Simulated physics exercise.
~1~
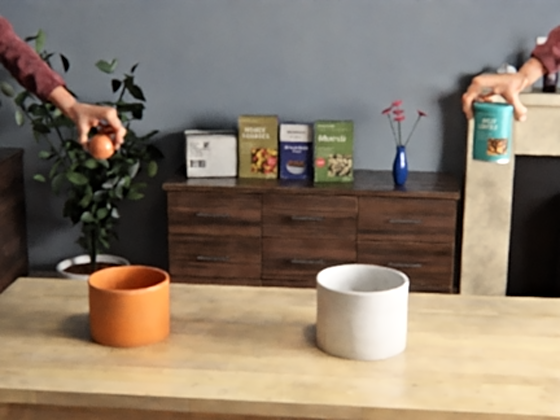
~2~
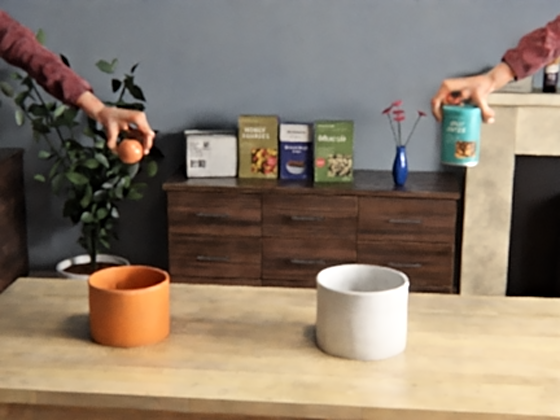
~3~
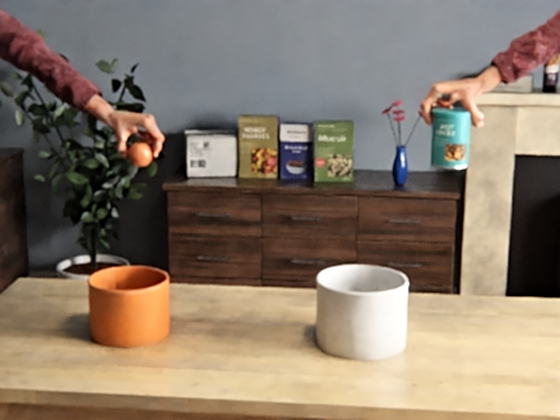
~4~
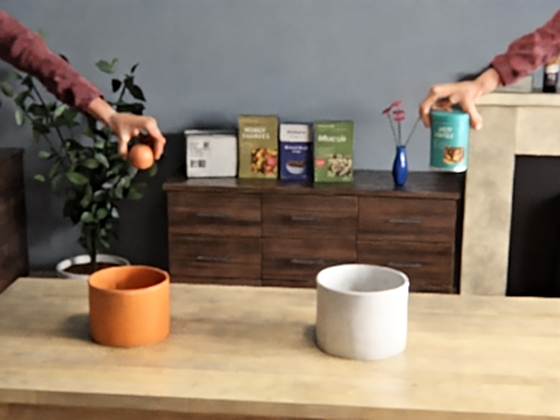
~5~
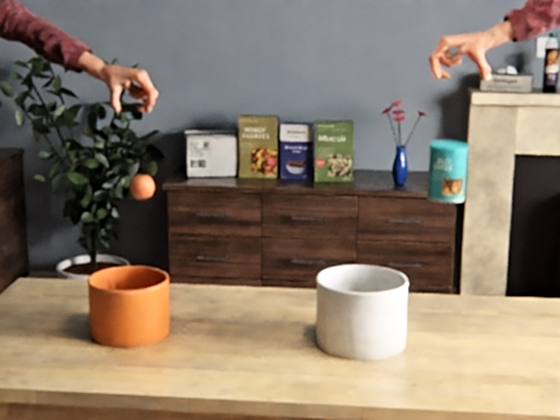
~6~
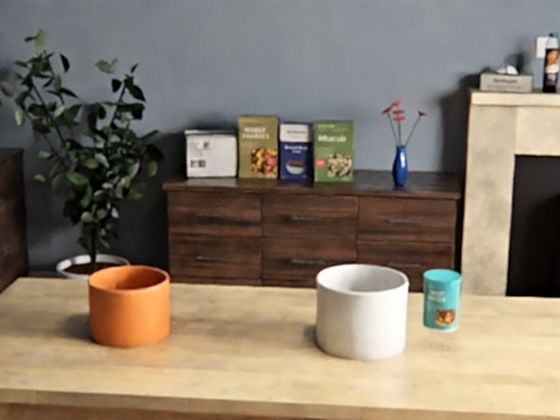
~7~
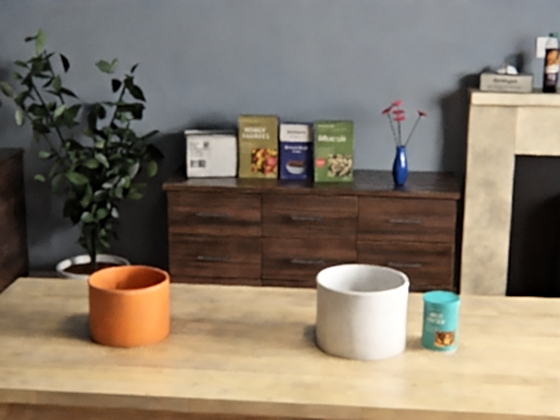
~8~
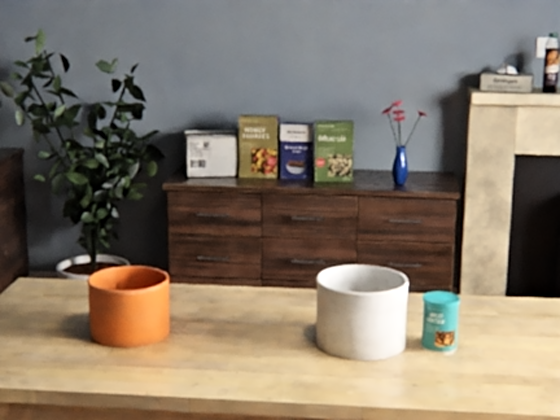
Wooden table in a grey-walled room, two hands dropping a tomato into an orange pot and a turquoise tin beside a white one.
